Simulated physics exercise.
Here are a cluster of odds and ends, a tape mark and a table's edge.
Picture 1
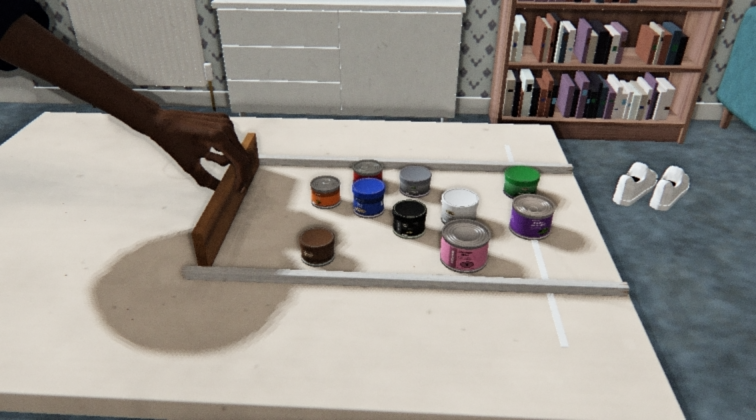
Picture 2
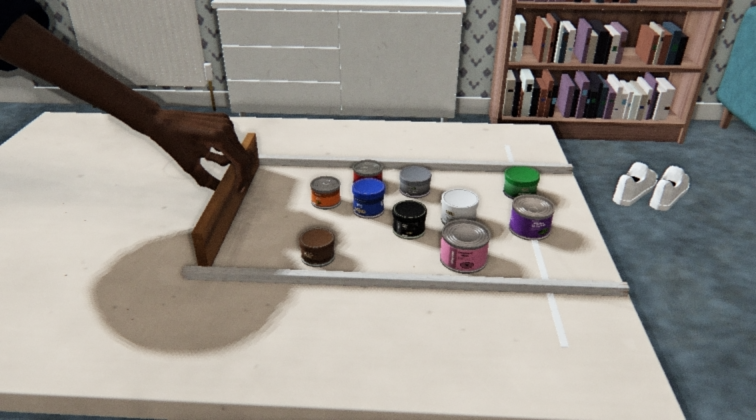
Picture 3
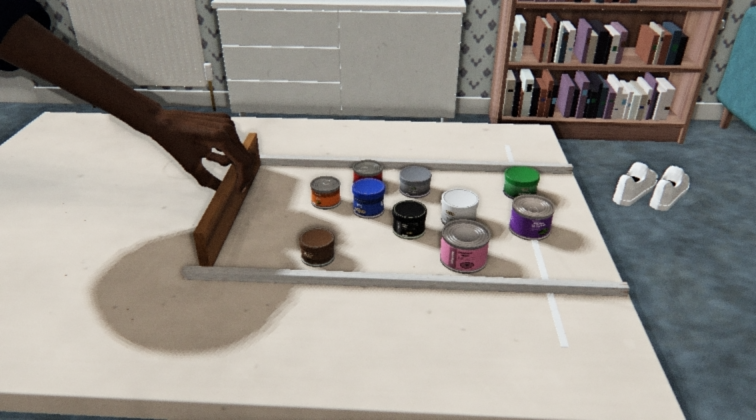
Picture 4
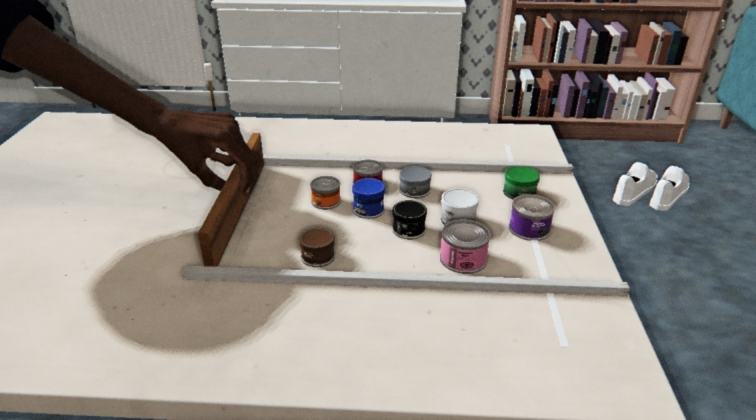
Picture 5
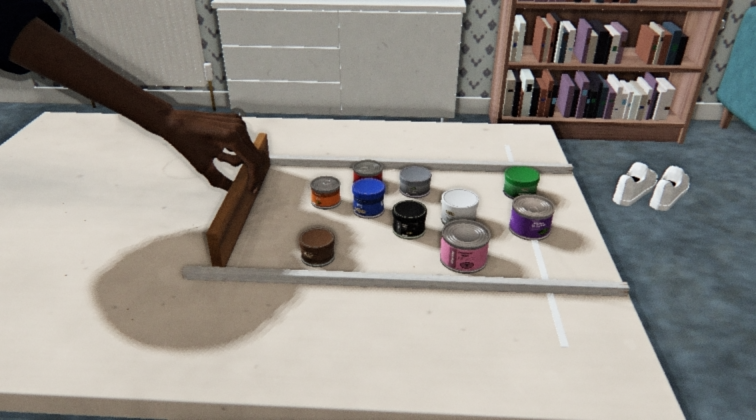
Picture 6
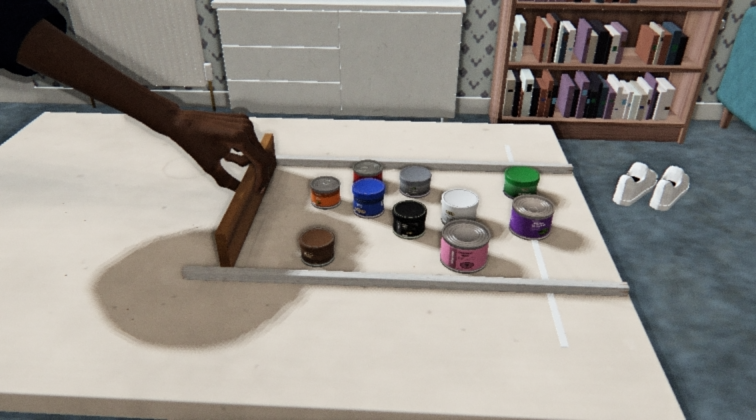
A hand slides a wooden board slightly right across the table toward several small colourful tins.
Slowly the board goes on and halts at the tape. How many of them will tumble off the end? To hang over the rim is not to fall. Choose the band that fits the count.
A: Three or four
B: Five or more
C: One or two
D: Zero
Option C: One or two.
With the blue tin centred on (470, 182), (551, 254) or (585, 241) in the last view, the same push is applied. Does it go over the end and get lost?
Lab note - blue tin, per position: Is safe; is gone; is gone.
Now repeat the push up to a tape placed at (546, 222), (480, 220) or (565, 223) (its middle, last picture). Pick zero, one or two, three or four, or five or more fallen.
Taking the places one by one, it comes to just one or two; none; five or more.
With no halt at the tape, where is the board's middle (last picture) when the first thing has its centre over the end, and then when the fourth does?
At the first moment about (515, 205), at the next about (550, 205).
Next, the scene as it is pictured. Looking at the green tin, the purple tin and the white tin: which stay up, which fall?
First the green tin goes down, next the purple tin goes down, last the white tin keeps its place.
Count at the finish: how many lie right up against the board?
The number is 5.
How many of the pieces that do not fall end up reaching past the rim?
It would come to 1.
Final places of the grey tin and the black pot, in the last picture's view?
Listed in order, first is (563, 188) and the other is (552, 229).
Early on, none off yet; green tin at rest near (521, 183); purple tin at rest near (531, 217); pink tin at rest near (465, 246).
Finally, the number that fall off is one or two; lost, purple tin and green tin.
